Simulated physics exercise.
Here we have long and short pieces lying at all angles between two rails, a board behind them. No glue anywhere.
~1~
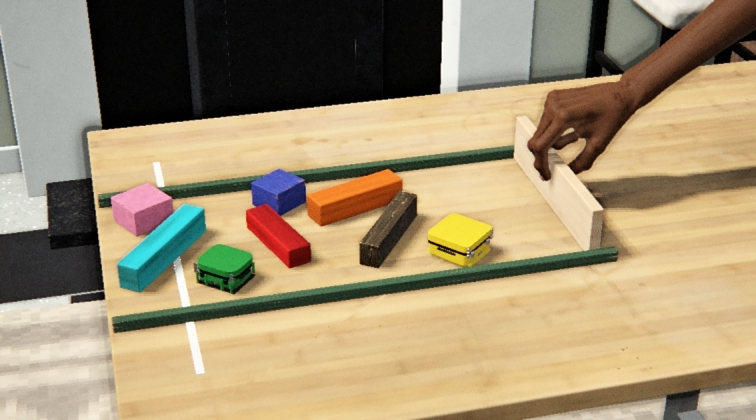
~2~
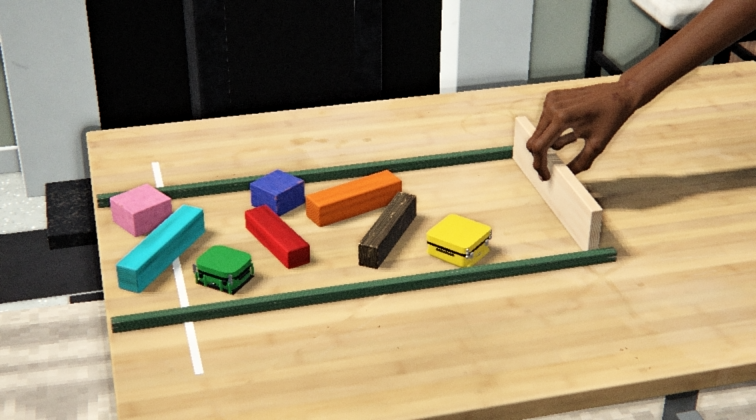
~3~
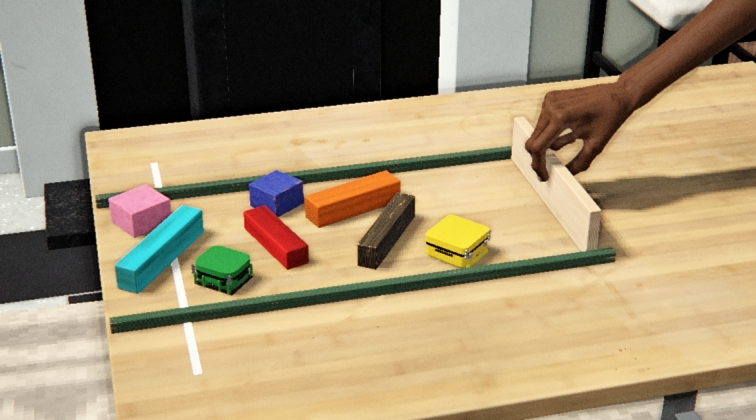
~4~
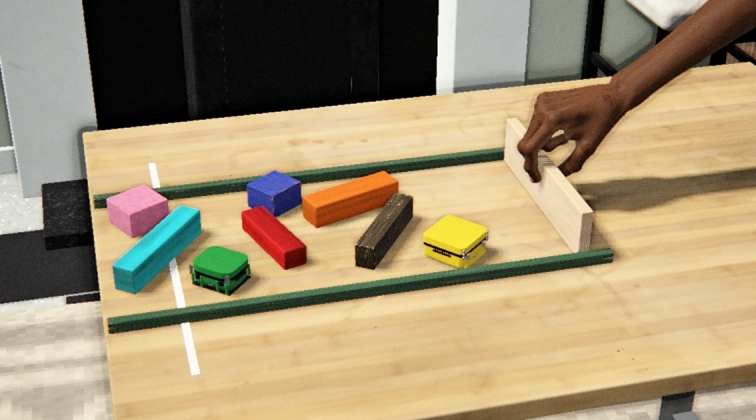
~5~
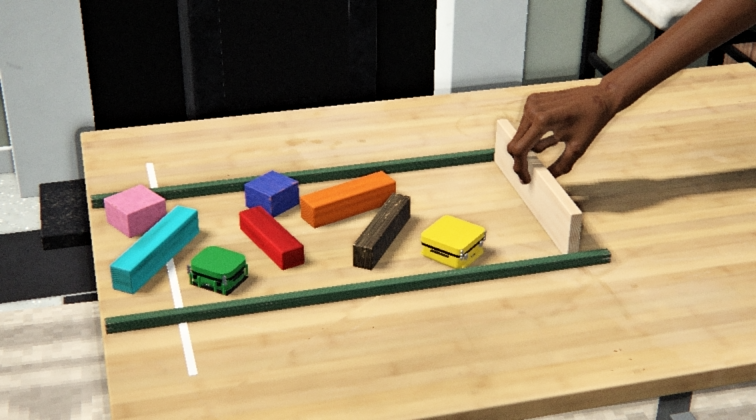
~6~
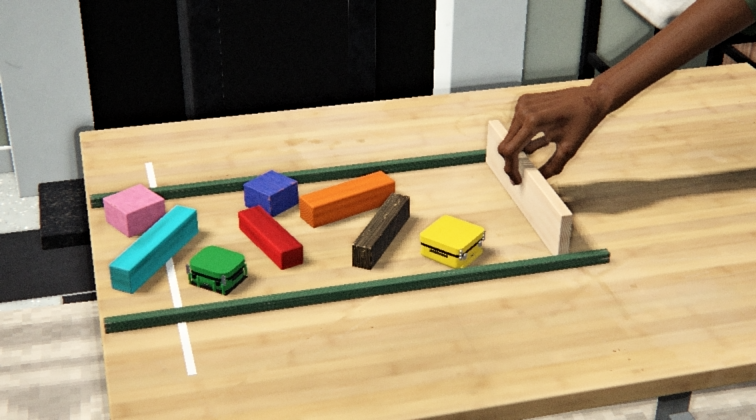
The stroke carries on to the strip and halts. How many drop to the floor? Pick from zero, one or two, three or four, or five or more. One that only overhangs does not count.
Here the number that fall off is three or four.
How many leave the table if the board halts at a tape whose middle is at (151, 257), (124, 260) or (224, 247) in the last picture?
Try by try, 4, 7 and 1.
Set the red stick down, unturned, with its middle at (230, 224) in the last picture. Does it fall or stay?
It tumbles off.
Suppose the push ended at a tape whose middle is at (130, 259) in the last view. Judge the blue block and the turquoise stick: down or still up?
The blue block does not fall; the turquoise stick comes down.
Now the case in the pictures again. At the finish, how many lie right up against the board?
In contact: 4.
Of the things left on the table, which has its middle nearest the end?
The pink block ends nearest.
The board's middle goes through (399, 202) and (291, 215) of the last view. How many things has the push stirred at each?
At the one place 3, at the other 8.
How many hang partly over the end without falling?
3 of them.
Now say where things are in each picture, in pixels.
The first frame shows pink block (143, 209); turquoise stick (163, 247); green case (225, 270); board (555, 182); tape (175, 254).
The second frame shows turquoise stick (162, 247); red stick (277, 236).
The third frame shows green case (223, 270); yellow case (457, 243).
The fourth frame shows pink block (138, 211); black bar (385, 230).
The fifth frame shows turquoise stick (156, 248); orange stick (349, 199).
The sixth frame shows pink block (135, 211); turquoise stick (155, 248); green case (218, 270); board (526, 186); tape (168, 254).
A little later, none off yet; pink block at rest near (135, 211); turquoise stick at rest near (155, 248); green case at rest near (218, 270).
Next, none off yet; pink block at rest near (135, 211); turquoise stick at rest near (154, 247); green case moving near (211, 271).
Later still, none off yet; pink block shifted a little near (116, 207); turquoise stick tilted a little near (78, 262); green case shifted well along near (129, 294).
When it is over, the number that fall off is three or four; down, red stick, green case and turquoise stick.
